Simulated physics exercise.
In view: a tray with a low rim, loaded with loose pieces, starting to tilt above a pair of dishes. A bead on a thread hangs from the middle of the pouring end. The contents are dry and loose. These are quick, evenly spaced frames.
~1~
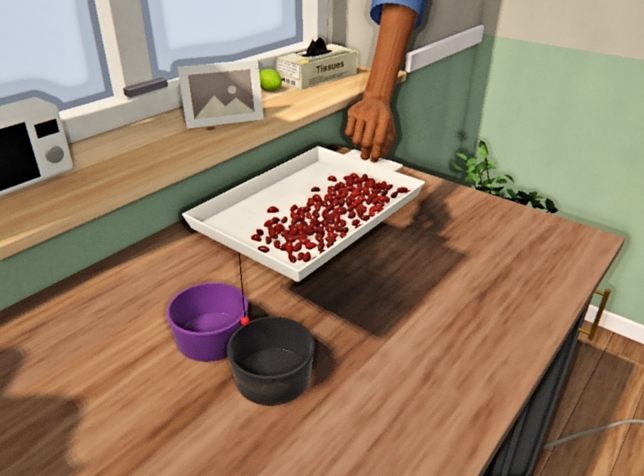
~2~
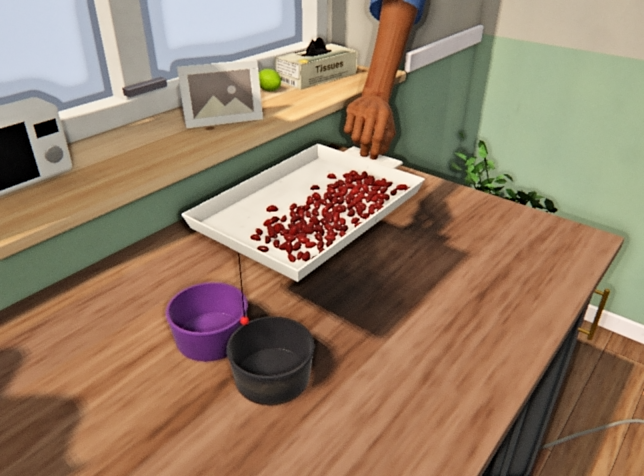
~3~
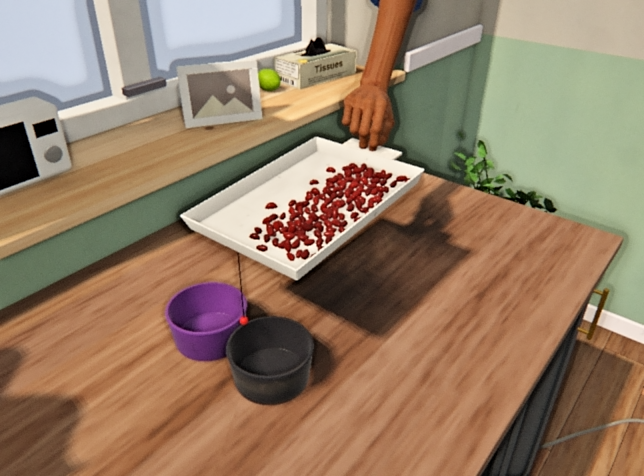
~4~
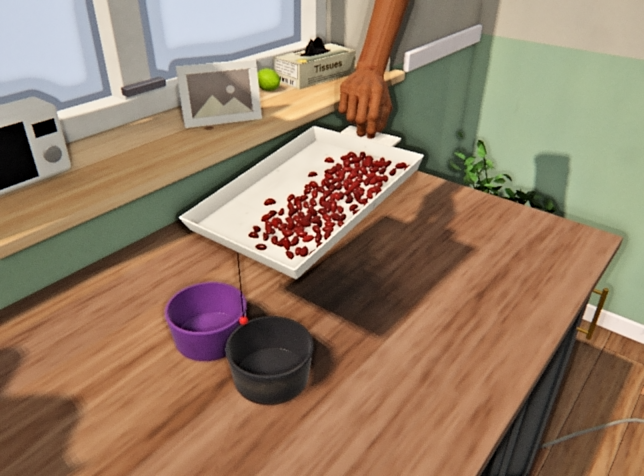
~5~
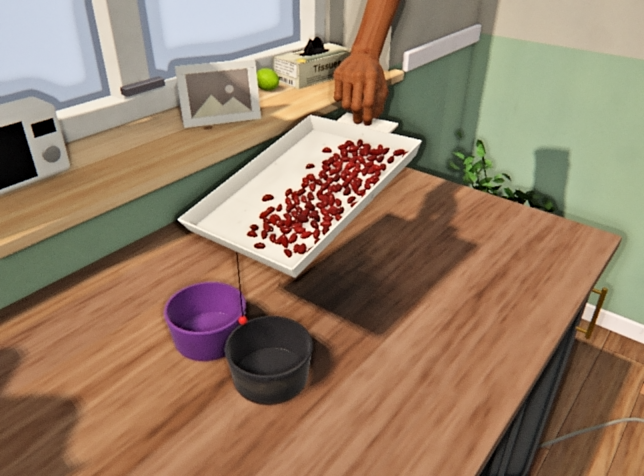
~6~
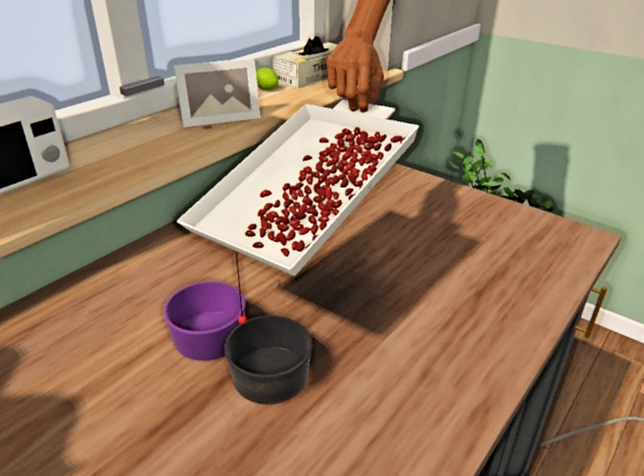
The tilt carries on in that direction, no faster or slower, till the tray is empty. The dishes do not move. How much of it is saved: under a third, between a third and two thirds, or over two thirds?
The two hold between a third and two thirds of the load.
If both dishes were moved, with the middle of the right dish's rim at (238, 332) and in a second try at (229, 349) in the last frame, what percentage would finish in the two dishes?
In turn 50 and 90 in a hundred.
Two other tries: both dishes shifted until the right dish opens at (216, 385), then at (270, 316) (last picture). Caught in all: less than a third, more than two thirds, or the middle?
At the first place one to two thirds, at the second below one third.
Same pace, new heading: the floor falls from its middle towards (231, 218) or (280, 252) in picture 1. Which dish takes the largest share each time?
The first try: The left-hand dish. The second: The right one.
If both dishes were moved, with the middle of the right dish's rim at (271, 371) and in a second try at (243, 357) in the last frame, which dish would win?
The first try: The left dish. The second: The left dish.
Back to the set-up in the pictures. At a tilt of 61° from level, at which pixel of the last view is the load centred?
Near (231, 225).
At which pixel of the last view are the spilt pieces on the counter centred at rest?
Around (171, 395).
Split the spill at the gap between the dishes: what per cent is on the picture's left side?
About 90 per cent.
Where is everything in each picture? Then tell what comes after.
Corners of the pouring end (190, 214) and (298, 266), level; middle of the load (336, 211), kidney beans; left dish (179, 340); right dish (242, 383); bead on its thread (245, 321), in the first picture.
Corners of the pouring end (189, 214) and (297, 266), level; middle of the load (336, 209), in the second picture.
Corners of the pouring end (188, 215) and (296, 265), tipped barely, lowest at the left corner; middle of the load (335, 204), in the third picture.
Corners of the pouring end (187, 216) and (294, 264), tipped a little, lowest at the left corner; middle of the load (333, 197), in the fourth picture.
Corners of the pouring end (185, 218) and (291, 264), tipped a little, lowest at the left corner; middle of the load (331, 189), in the fifth picture.
Corners of the pouring end (184, 219) and (289, 263), tipped clearly, lowest at the left corner; middle of the load (329, 181); left dish (177, 339); right dish (240, 381), in the sixth picture.
Just after the last frame, tray tipped steeply; almost all on the tray; about a tenth in the air.
A moment on, tray tipped right over; roughly a third on the tray; just a few in the right dish; about a tenth in the left dish; roughly a quarter outside both; roughly a quarter in the air.
Further on, tray tipped past a quarter turn; about a tenth in the right dish; roughly a third in the left dish; roughly half outside both.
When it is over, tray tipped past a quarter turn; about a tenth in the right dish; roughly a third in the left dish; roughly half outside both.
